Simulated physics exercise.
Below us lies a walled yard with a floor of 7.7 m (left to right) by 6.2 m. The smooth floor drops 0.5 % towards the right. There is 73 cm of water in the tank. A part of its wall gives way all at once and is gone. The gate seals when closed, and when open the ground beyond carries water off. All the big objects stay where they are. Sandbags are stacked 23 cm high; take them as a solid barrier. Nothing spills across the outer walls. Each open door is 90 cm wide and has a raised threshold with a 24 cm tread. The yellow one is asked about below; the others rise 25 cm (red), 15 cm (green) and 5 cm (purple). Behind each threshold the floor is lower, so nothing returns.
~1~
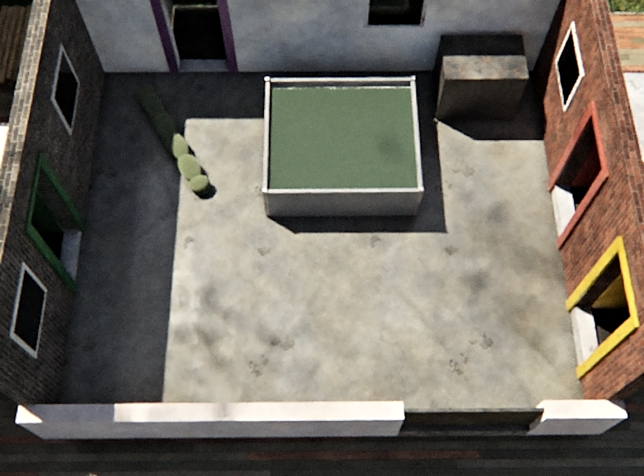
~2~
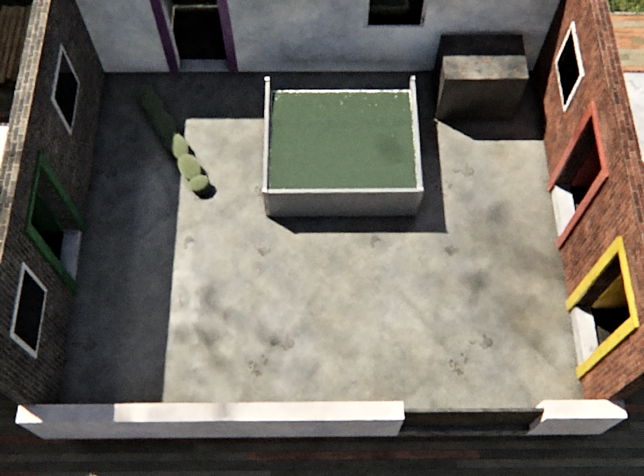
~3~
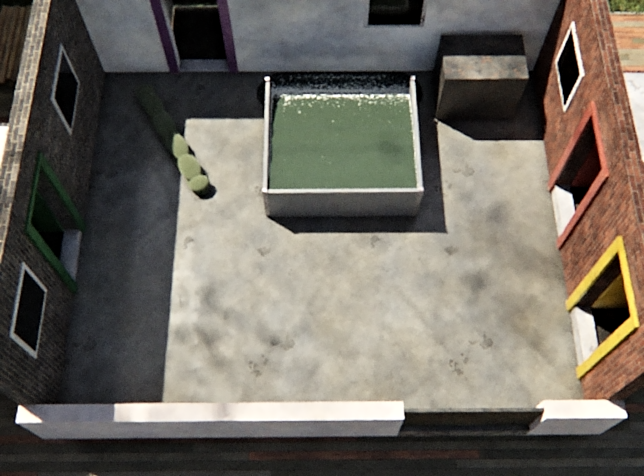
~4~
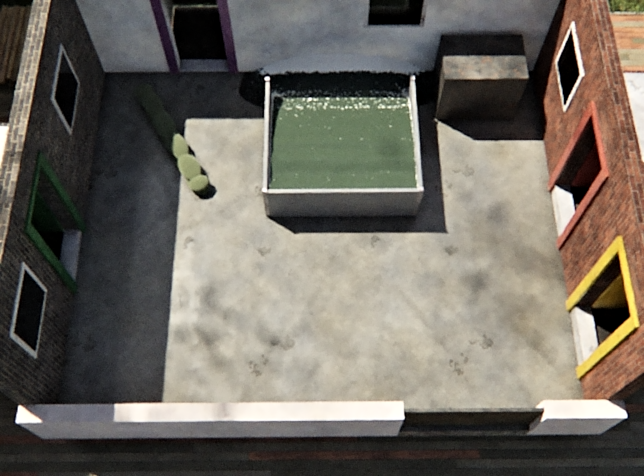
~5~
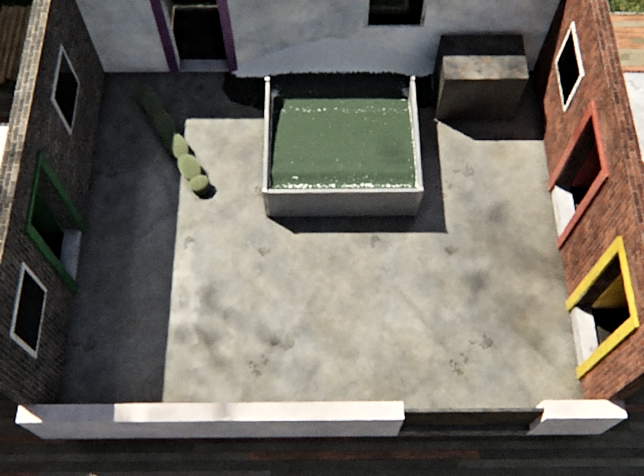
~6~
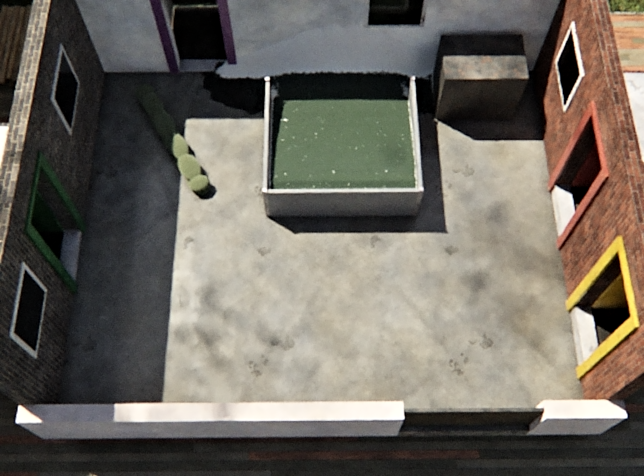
The far side of a green-filled tank in a walled yard gave way, and water poured out behind it, spreading across the floor by the back wall while the front part of the yard stayed dry.
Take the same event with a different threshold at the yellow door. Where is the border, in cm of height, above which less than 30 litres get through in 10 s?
At least 7 cm or so.
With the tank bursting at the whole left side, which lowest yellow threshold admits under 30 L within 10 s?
Then roughly 12.0 cm.
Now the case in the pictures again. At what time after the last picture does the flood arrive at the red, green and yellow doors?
Arrival: Red 1.6 s, green 2.4 s, yellow 2.6 s.
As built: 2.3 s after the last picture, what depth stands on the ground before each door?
In cm: Red 5, green 1, yellow 0, purple 9.
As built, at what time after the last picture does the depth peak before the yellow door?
Near 5.0 s.
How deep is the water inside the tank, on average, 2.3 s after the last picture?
Some 31 cm.
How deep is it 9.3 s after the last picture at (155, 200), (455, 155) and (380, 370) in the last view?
Roughly 2, 2 and 9 cm, in turn.
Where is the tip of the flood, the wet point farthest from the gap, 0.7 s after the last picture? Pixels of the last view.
Around (115, 75).
Then, 0.7 s after the last picture water covers 15 % of the floor, deepest (66 cm) near (427, 82); it has not reached the yellow door.
Then, 2.3 s after the last picture water covers 50 % of the floor, deepest (32 cm) near (526, 74); it has not reached the yellow door.
Then, 9.3 s after the last picture water covers 95 % of the floor, deepest (16 cm) near (57, 417); 9 cm at the yellow door, 0 litres in over its 27 cm threshold.
At the yellow door as built, the water peaked near 12 cm, 4.9 s after the last picture.
Run again over the same 10 s with other heights there, 47 litres in over 6 cm, 22 litres over 8 cm. The limit of 30 litres is kept from about 7 cm up.
